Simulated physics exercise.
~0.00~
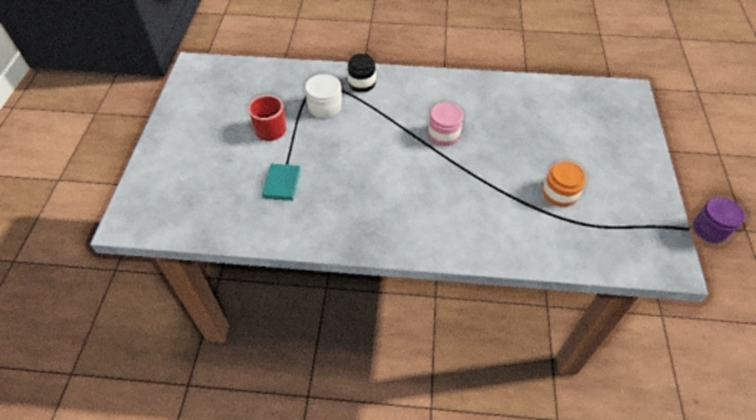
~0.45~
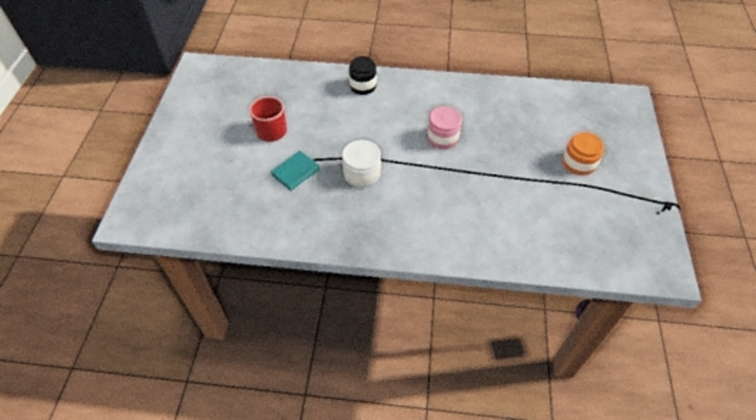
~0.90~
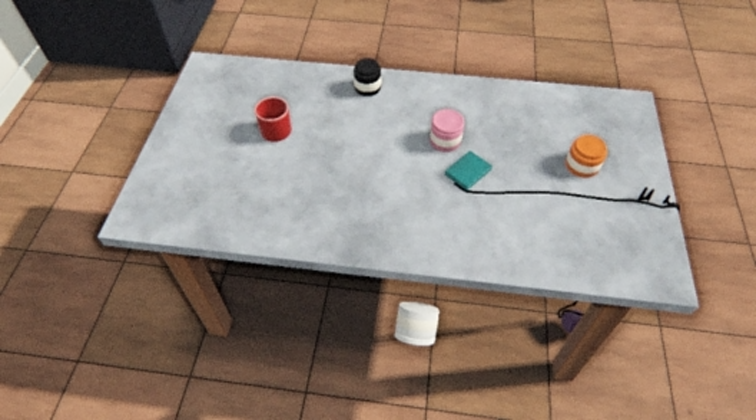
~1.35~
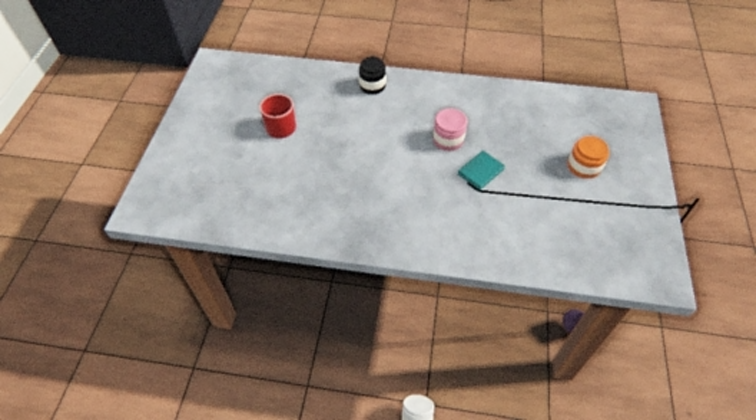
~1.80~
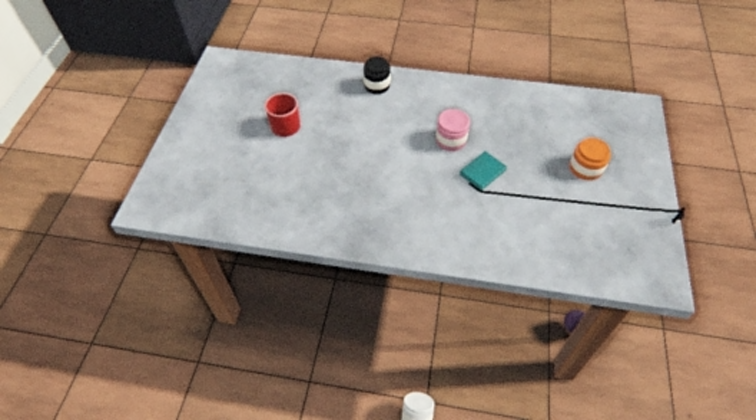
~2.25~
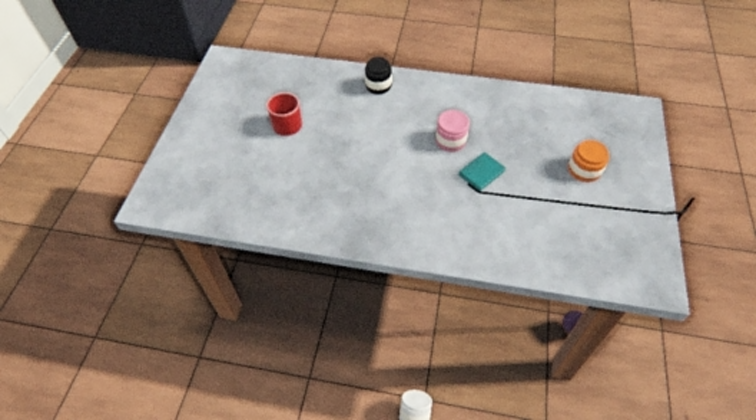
On a grey tabletop above a tiled floor, a black cable runs from a small teal phone past a white canister and several jars to a purple object dropping off the right side. As the purple object falls, the cable pulls tighter, sweeping the canister toward the front and nudging the orange jar back. The canister then tumbles over the front edge while the phone slides right, stopping below the pink tin. The canister comes to rest on the floor, and the cable's loose end flicks at the right edge. The red mug, black jar and pink tin stay put.
